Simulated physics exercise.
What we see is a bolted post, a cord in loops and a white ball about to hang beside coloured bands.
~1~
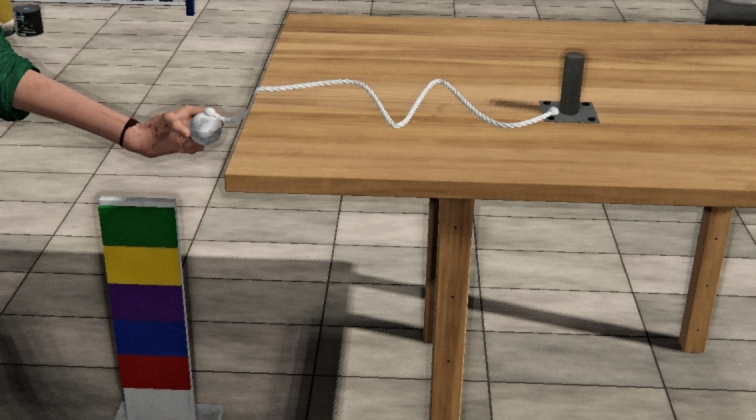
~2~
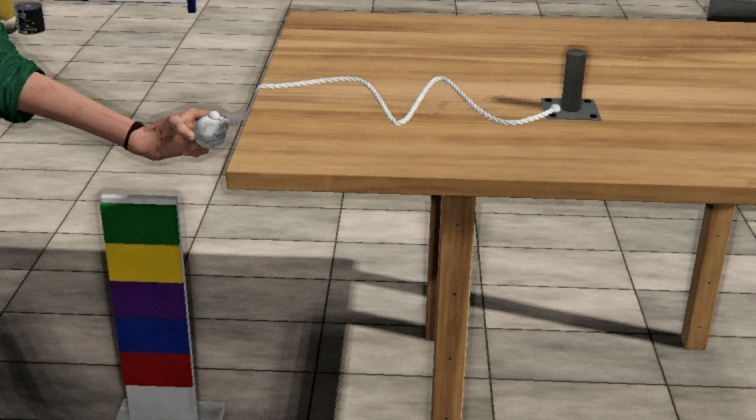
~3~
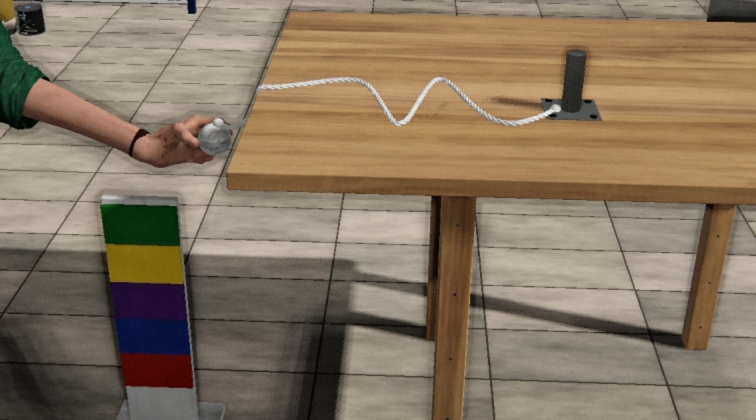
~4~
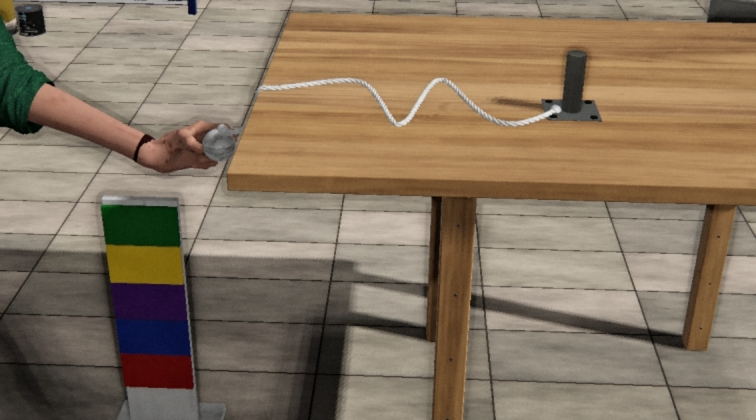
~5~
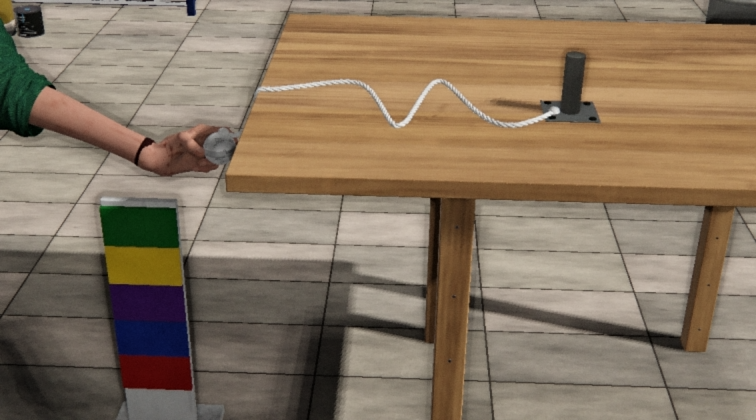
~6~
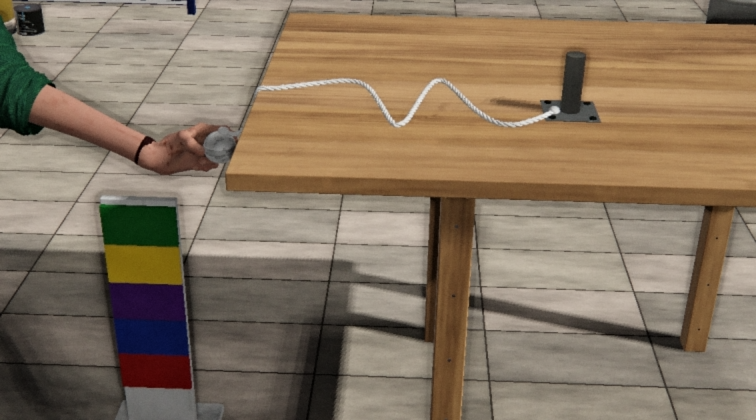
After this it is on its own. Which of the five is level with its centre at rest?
The cord holds its middle at red.
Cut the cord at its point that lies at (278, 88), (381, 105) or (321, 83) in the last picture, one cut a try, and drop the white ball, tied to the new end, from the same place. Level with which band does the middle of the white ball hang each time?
Taking them in turn: Purple; above them all; yellow.
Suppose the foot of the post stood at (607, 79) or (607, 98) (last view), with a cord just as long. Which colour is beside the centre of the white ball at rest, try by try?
Try by try: Blue; blue.
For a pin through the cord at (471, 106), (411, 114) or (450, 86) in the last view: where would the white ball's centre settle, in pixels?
About (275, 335), (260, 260) and (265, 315).
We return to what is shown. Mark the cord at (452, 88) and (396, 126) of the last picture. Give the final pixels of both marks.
At (376, 104), then (255, 136).
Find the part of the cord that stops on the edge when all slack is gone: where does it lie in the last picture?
The one at (410, 116).
Soon after, ball near (244, 363); level with red.
After that, ball near (292, 384); level with red.
And then, ball near (251, 386); level with red.
In the end, ball near (274, 385); level with red. At red.
